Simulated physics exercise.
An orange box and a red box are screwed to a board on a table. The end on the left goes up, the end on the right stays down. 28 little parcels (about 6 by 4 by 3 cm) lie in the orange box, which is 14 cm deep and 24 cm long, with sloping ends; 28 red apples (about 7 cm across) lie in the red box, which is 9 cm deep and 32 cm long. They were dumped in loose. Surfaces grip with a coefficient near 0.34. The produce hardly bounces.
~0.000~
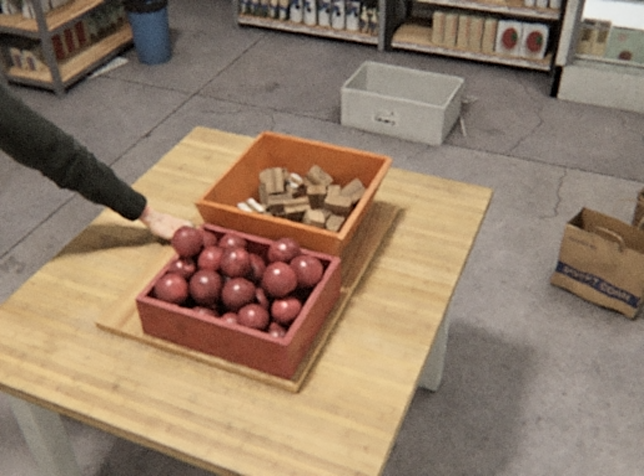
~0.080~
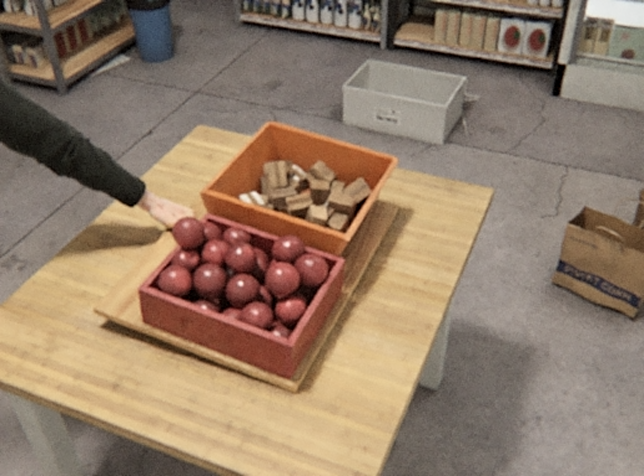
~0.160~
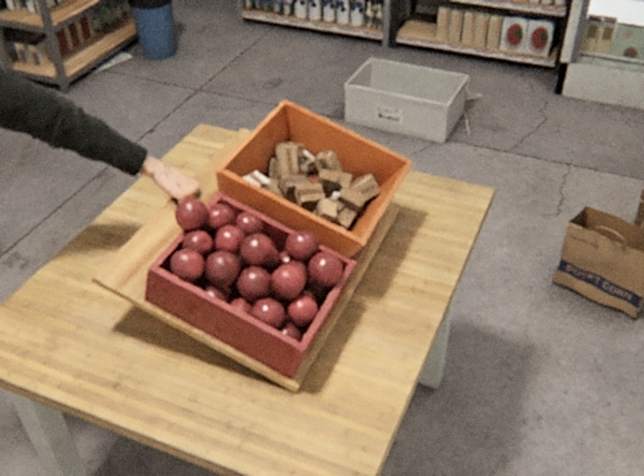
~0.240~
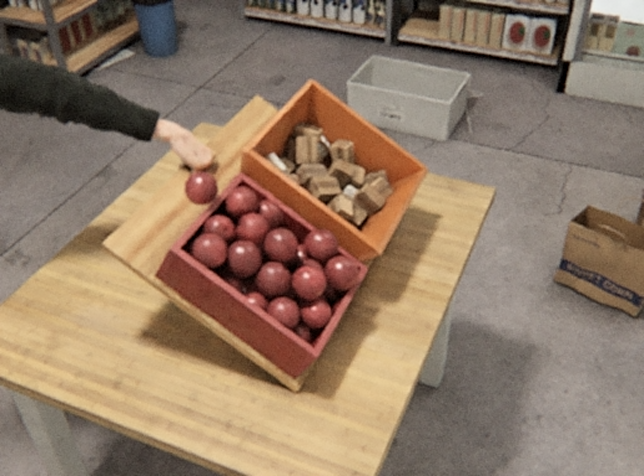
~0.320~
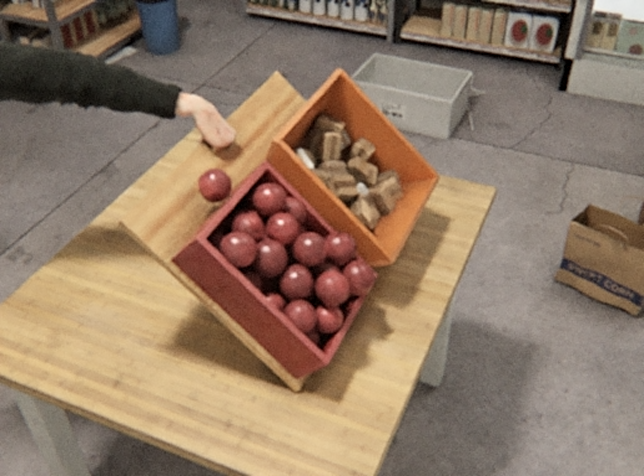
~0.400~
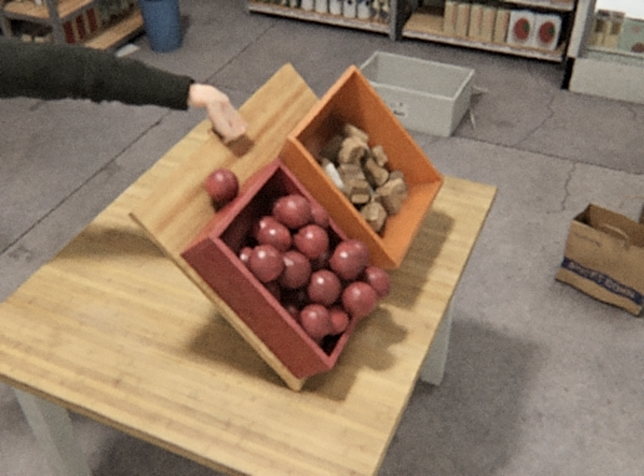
At the start, a hand reaches in from the left beside a level board on a table, holding a red box of round red objects and an orange box of small brown pieces. The board's left end rises steeply, tilting both boxes rightward, and one red object shows outside its box.
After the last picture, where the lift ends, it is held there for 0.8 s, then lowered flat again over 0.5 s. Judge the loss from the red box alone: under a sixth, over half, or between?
From a sixth to a half of the red apples leave the red box.
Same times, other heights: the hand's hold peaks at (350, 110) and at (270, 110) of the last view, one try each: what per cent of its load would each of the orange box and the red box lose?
Orange box 100 then 30, red box 90 then 70 per cent.
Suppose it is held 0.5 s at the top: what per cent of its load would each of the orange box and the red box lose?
In that case orange box 0, red box 40 per cent.
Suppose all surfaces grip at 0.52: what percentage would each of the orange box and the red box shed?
Then orange box 0, red box 30 per cent.
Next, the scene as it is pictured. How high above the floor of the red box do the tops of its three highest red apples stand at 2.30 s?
Some 12 cm.
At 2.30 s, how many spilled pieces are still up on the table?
Roughly 3.
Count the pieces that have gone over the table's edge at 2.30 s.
Some 8 pieces.
After 0.70 s, tilt 47°; orange box 28 in, 0 out and red box 21 in, 7 out.
After 1.09 s, tilt 47°; orange box 28 in, 0 out and red box 17 in, 11 out.
After 1.62 s, tilt 3°; orange box 28 in, 0 out and red box 17 in, 11 out.
Outcome (at 2.30 s), orange box 28 in, 0 out and red box 17 in, 11 out. Asked share, 11 of 28, 39 per cent.
